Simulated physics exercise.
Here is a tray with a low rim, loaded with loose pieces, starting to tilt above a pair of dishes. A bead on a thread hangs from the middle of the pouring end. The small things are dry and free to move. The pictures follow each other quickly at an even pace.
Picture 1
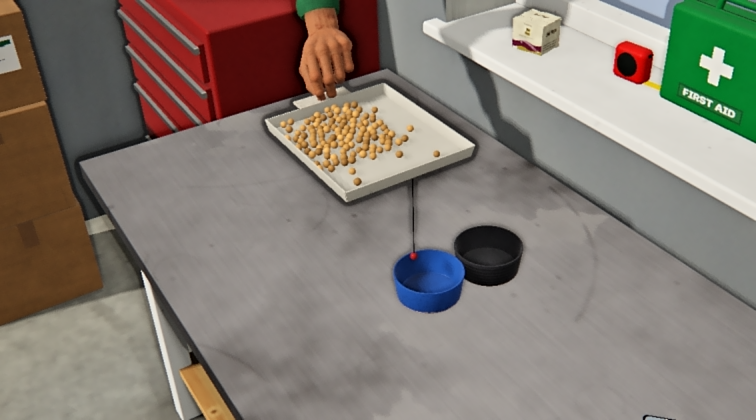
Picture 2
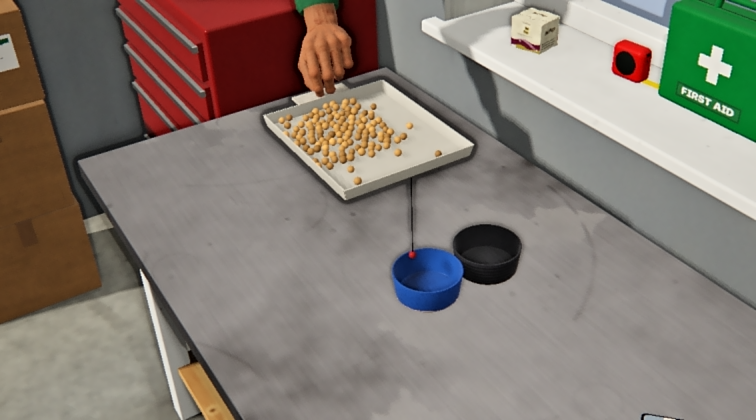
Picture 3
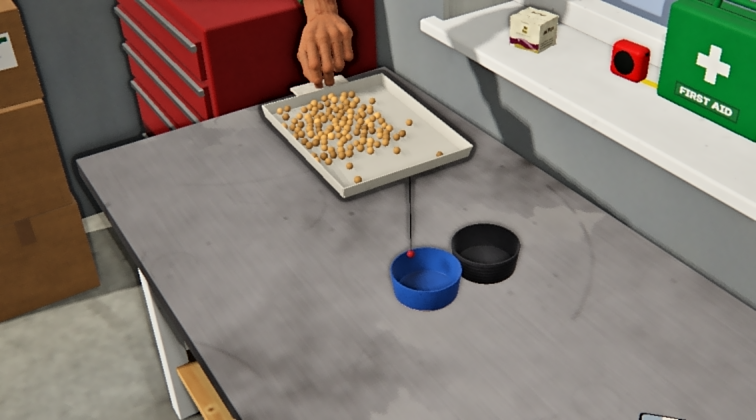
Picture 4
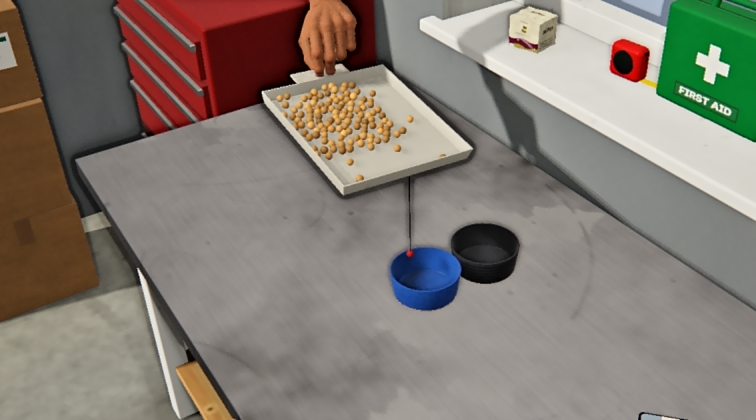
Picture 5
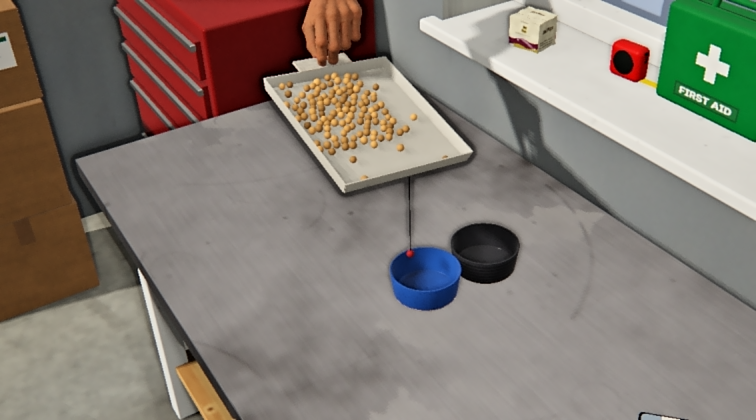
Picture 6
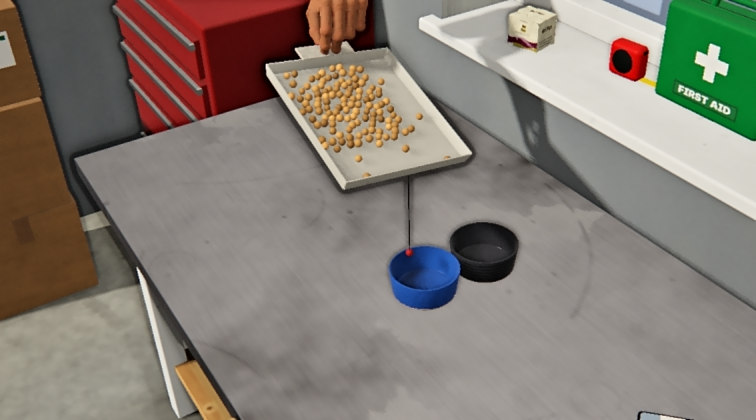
A hand gradually tilts a white tray of round wooden beads above two dishes.
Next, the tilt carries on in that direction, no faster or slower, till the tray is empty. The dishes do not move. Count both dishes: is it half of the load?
The two hold the larger part of the load.
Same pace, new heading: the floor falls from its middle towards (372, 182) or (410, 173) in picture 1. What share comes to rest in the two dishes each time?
About 0 and 50 per cent.
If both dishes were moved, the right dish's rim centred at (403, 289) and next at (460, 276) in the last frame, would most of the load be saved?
First the smaller part, then less than half.
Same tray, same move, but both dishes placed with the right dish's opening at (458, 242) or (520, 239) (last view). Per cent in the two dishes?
Roughly 70 per cent, and 60 per cent.
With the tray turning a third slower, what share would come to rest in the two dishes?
Some 90 per cent.
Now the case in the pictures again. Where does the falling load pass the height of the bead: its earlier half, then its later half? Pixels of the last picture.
The first part at (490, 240); the rest at (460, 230).
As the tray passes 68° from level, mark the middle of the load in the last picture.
Roughly at (459, 174).
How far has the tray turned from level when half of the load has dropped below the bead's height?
Roughly 85°.
Just after the last frame, tray tipped steeply; roughly half on the tray; just a few in the left dish; roughly a quarter in the right dish; about a tenth outside both; roughly a quarter in the air.
A moment on, tray tipped past a quarter turn; just a few on the tray; just a few in the left dish; roughly two thirds in the right dish; roughly a quarter outside both; about a tenth in the air.
Further on, tray tipped past a quarter turn; just a few in the left dish; the larger part in the right dish; roughly a quarter outside both.
When it is over, tray tipped past a quarter turn; just a few in the left dish; the larger part in the right dish; roughly a quarter outside both.
